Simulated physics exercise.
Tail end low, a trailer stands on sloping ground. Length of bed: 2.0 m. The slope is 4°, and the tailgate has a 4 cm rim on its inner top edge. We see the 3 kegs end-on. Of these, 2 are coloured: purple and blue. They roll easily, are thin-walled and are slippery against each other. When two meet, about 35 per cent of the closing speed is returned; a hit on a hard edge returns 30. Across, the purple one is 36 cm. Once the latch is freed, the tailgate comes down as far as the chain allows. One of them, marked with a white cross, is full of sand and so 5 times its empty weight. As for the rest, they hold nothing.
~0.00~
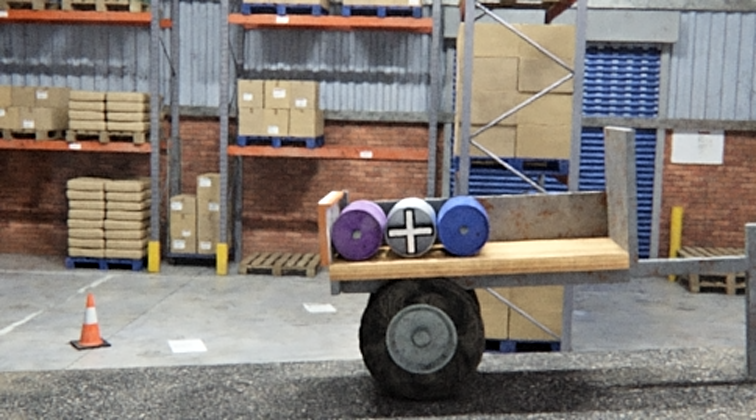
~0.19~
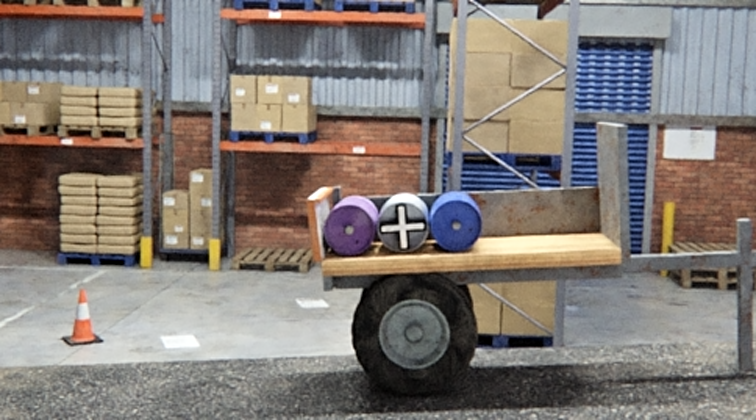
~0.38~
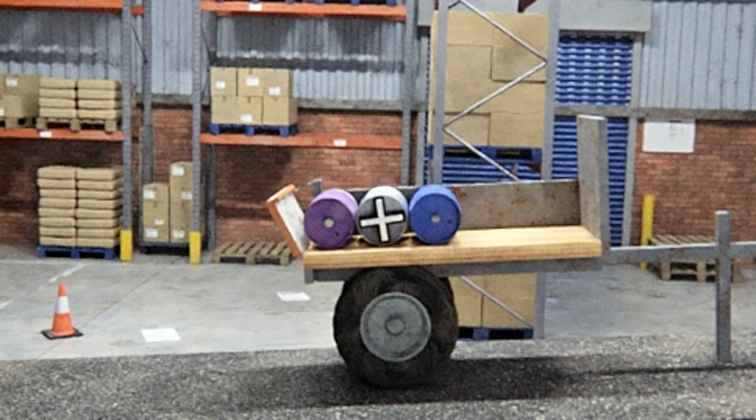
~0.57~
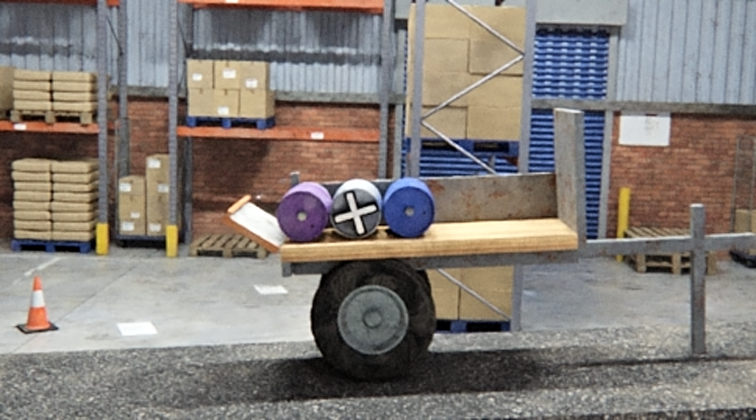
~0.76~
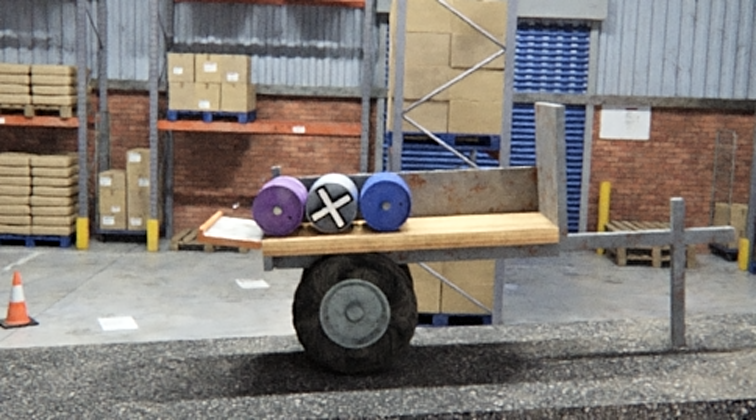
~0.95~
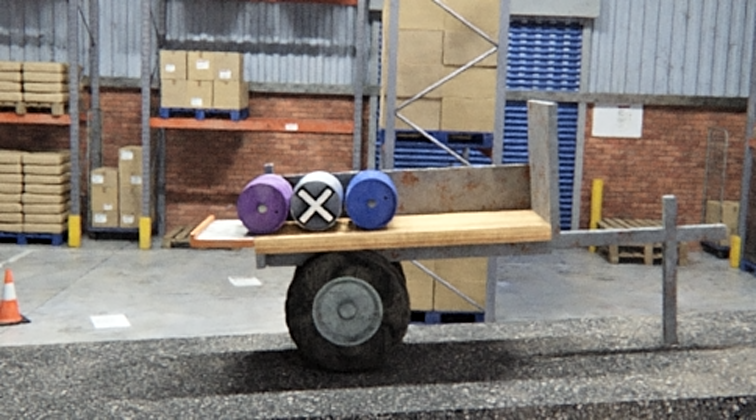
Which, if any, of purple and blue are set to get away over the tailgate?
Purple: Departs; blue: Retained.
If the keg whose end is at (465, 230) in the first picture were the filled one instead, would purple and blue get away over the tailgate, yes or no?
In that case purple would do so, blue would not do so.
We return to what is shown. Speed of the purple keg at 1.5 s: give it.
Speed approx. 0.5 m/s.
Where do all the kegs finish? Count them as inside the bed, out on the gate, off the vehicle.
1 - 1 - 1.
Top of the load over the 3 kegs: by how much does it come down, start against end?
About 5 cm.
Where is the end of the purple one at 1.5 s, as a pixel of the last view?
It should be close to pixel (229, 209).
After 1.5 s, purple is on the gate, 20 cm past the hinge, rolling left; blue is on the bed, 60 cm short of the hinge, rolling left; 0 of 3 are out.
After 2.2 s, purple is dropping off the gate; blue is on the bed, 25 cm short of the hinge, rolling left; 1 of 3 is out.
At rest (5.3 s), purple is out on the ground; blue is on the bed, 10 cm short of the hinge; 1 of 3 is out.
